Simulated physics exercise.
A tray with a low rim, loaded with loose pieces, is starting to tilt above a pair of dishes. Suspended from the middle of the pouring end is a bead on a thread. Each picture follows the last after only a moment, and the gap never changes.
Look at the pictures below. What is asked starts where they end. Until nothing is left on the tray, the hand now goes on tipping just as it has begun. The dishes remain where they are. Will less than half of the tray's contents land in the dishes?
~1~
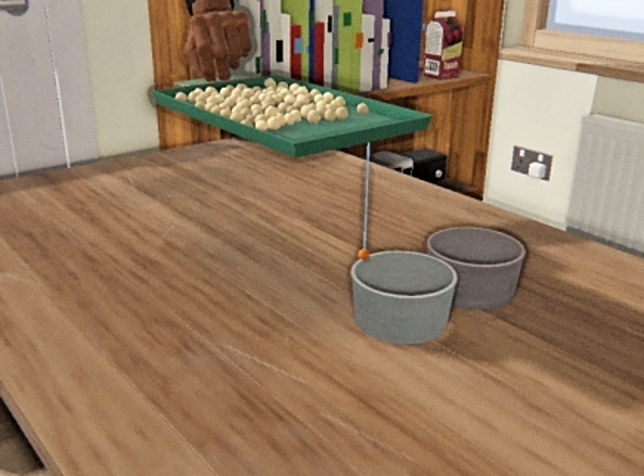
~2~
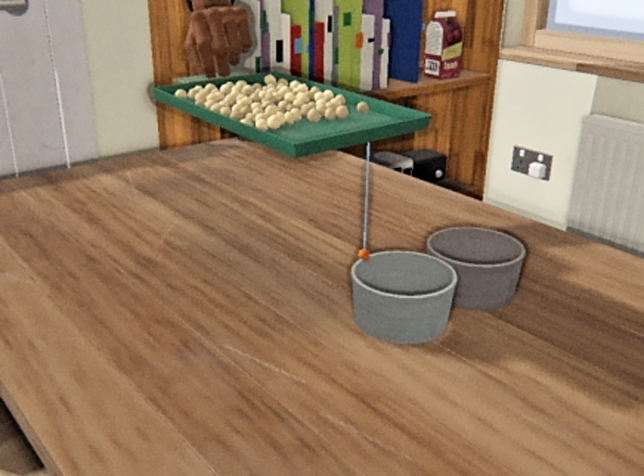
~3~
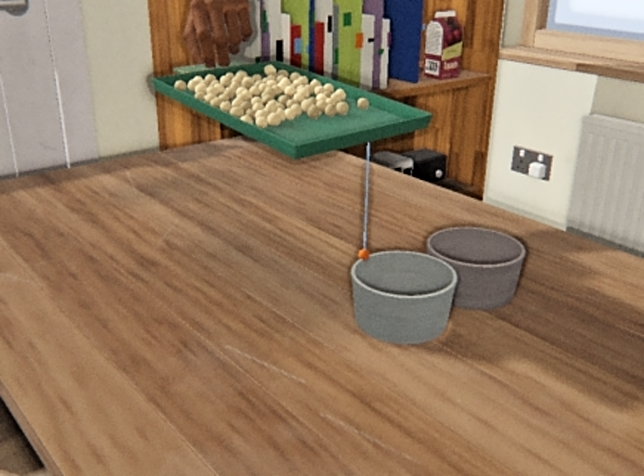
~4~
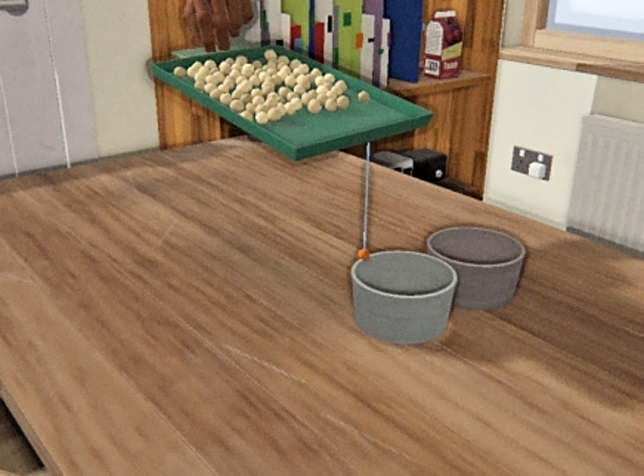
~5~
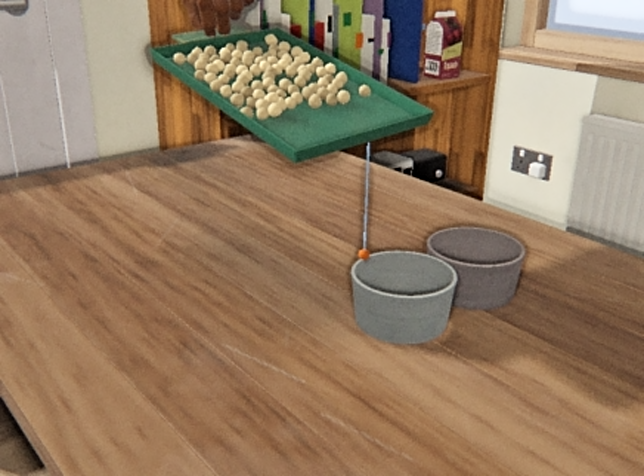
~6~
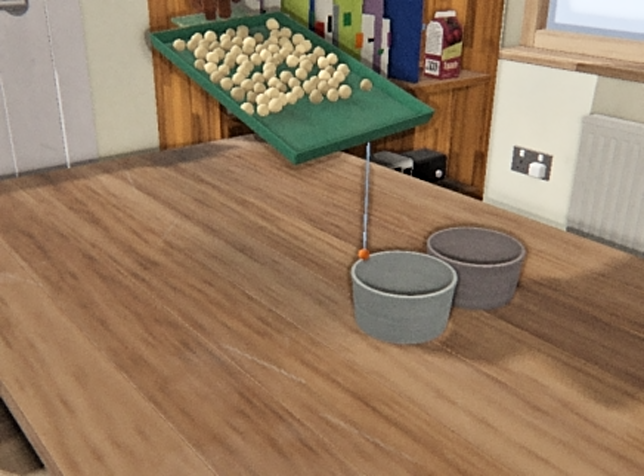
Yes, less than half gets in.
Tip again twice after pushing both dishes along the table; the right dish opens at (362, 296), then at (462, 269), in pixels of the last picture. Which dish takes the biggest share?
Trial one goes to the right of the two, trial two to the left of the two.
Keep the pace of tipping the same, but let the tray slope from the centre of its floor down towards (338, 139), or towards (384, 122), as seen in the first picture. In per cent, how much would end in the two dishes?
I'd say some 20 in a hundred at first, then 70 in a hundred.
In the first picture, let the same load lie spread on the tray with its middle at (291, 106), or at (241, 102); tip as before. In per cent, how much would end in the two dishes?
Roughly 10 per cent, and 10 per cent.
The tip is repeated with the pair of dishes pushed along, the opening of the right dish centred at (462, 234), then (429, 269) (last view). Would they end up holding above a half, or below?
Well, it comes to a lesser portion at first and a greater portion after that.
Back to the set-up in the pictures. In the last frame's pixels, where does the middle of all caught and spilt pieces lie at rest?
(331, 361).
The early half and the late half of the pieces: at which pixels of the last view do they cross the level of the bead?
Around (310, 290) and then (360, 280).
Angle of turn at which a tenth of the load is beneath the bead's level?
Roughly 85 degrees of tilt.
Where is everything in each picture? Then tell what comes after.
Corners of the pouring end at (296, 142) and (428, 115), level; middle of the load at (270, 102), macadamia nuts; left dish at (440, 312); right dish at (511, 280); bead on its thread at (364, 255), in the first picture.
Corners of the pouring end at (296, 142) and (428, 115), level; middle of the load at (270, 100), in the second picture.
Corners of the pouring end at (296, 144) and (429, 114), tipped barely, lowest at the left corner; middle of the load at (270, 94), in the third picture.
Corners of the pouring end at (296, 146) and (429, 112), tipped a little, lowest at the left corner; middle of the load at (270, 83), in the fourth picture.
Corners of the pouring end at (296, 149) and (430, 111), tipped a little, lowest at the left corner; middle of the load at (271, 73), in the fifth picture.
Corners of the pouring end at (297, 151) and (431, 110), tipped clearly, lowest at the left corner; middle of the load at (272, 63); left dish at (440, 312); right dish at (511, 280), in the sixth picture.
Soon, tray tipped steeply; nearly all on the tray; a stray few outside both; a stray few in the air.
A while on, tray tipped right over; most on the tray; a stray few in the left dish; a small part outside both; a small part in the air.
Towards the end, tray tipped past a quarter turn; a small part in the left dish; most outside both.
Finally, tray tipped past a quarter turn; a small part in the left dish; none in the right dish; most outside both.
